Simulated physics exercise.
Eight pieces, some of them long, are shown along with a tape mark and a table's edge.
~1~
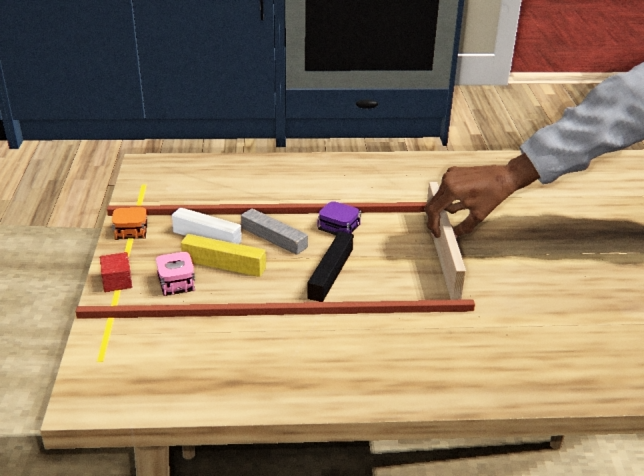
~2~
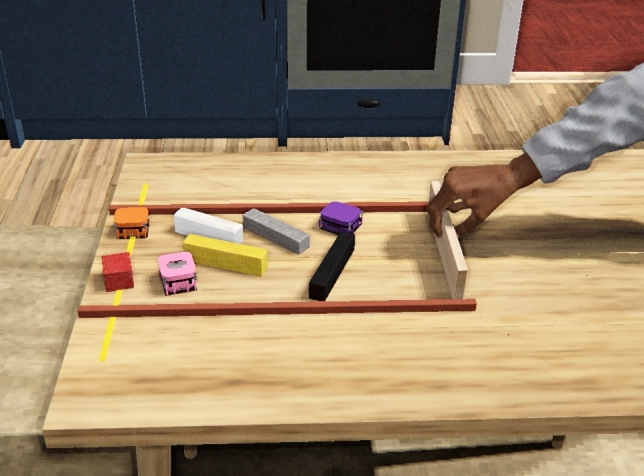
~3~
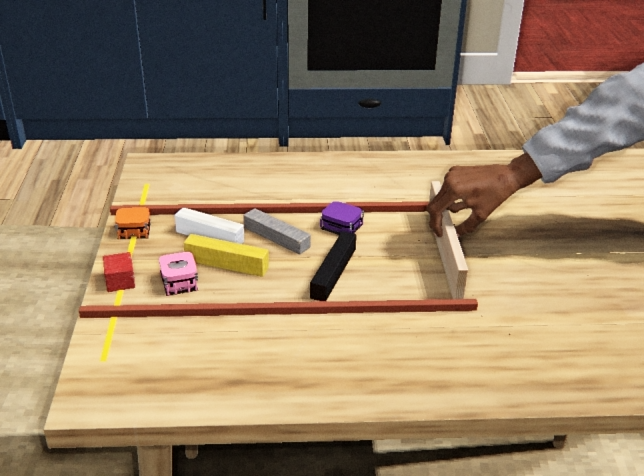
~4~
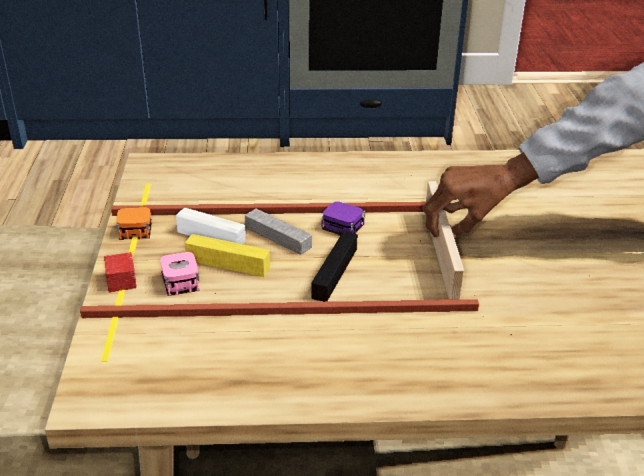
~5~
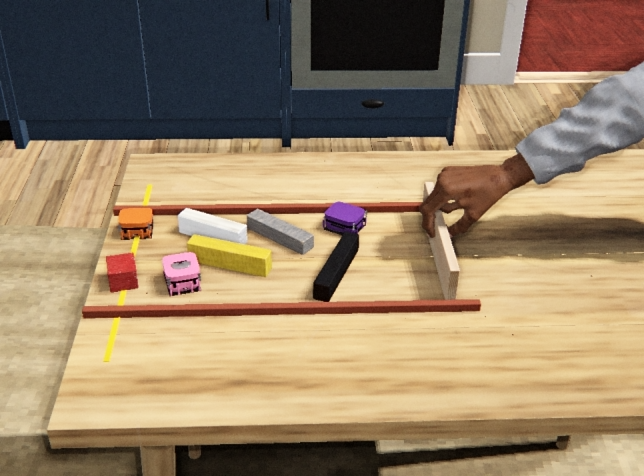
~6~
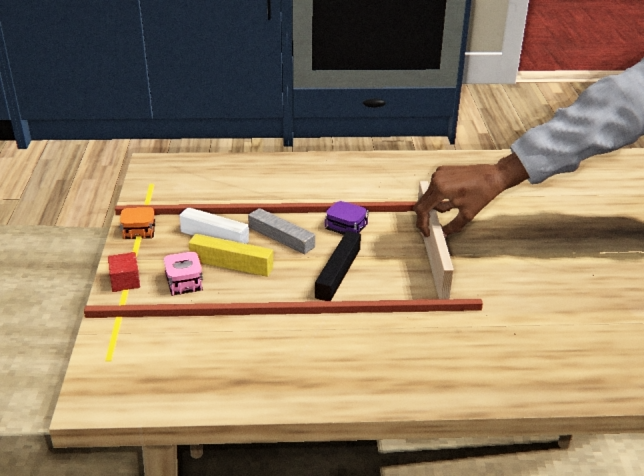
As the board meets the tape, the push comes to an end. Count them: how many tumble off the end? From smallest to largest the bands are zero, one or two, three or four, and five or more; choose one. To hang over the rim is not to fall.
The right band is five or more.
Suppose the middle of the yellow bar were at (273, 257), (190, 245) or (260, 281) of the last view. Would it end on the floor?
Result per try, in order: Toppled; toppled; toppled.
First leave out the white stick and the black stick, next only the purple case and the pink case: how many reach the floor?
The counts: 2 and 4.
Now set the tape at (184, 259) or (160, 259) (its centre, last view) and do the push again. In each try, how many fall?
So that's 1 for the first and 2 for the second.
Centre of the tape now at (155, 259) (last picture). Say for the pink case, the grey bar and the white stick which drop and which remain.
As for the pink case, it keeps its place; the grey bar keeps its place; the white stick ends up falling.
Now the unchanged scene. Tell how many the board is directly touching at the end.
Total: 2.
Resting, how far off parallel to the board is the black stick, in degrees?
About 0° out of line.
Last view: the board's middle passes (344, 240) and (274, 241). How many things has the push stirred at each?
Counts: 2, 5.
Early on, none off yet; red block at rest near (124, 272); orange case at rest near (138, 224); pink case at rest near (184, 273).
A while later, none off yet; red block at rest near (124, 272); orange case moving near (132, 224); pink case travelled a little near (170, 282).
Finally, the number that fall off is five or more; lost, grey bar, yellow bar, white stick, orange case and red block.
